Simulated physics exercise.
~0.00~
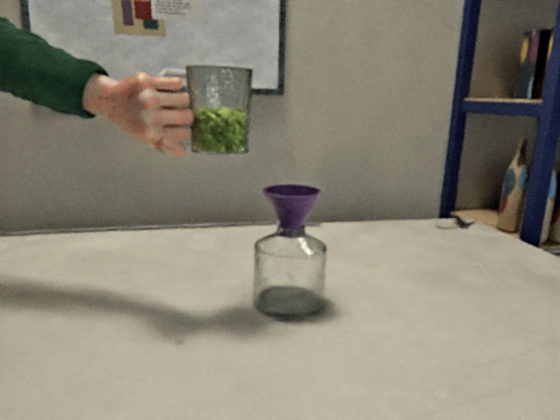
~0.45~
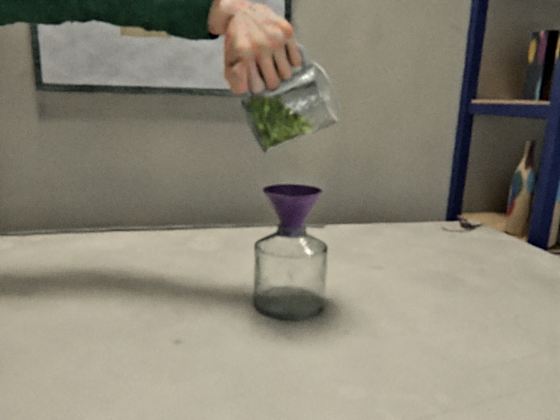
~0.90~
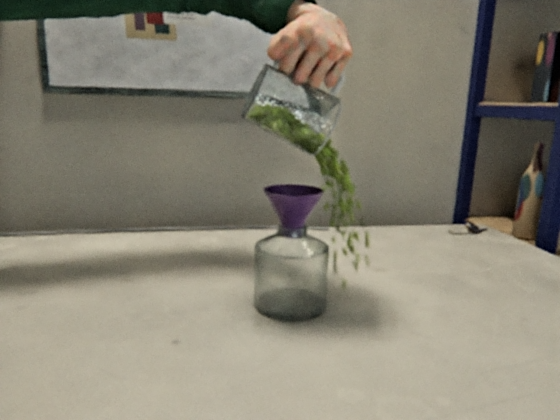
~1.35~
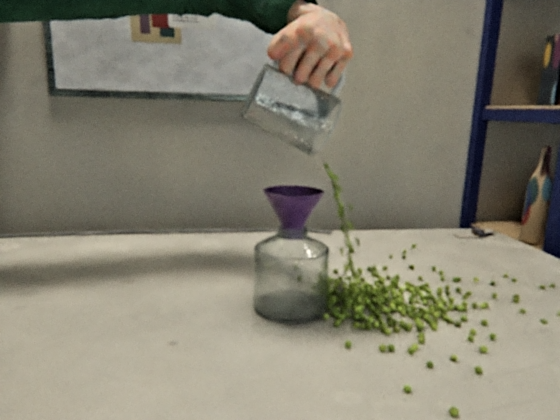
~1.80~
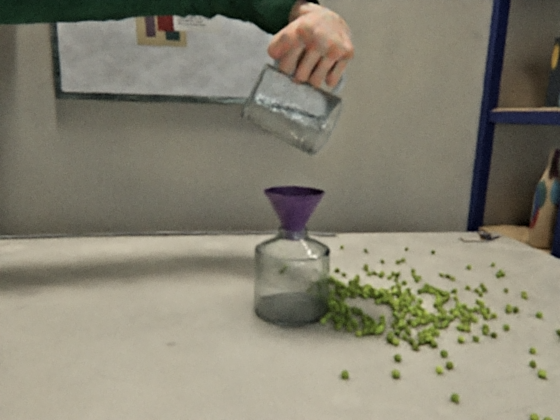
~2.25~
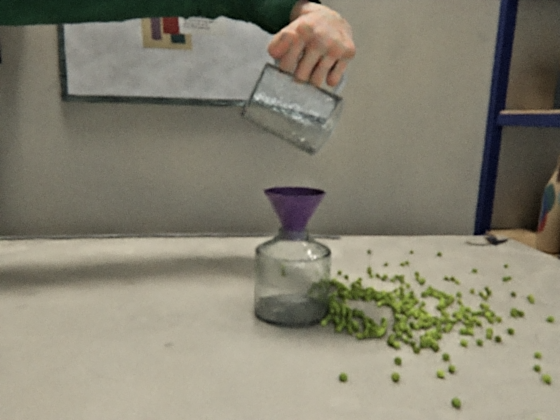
Green peas tipped from a clear cup by a hand miss the purple funnel and scatter.
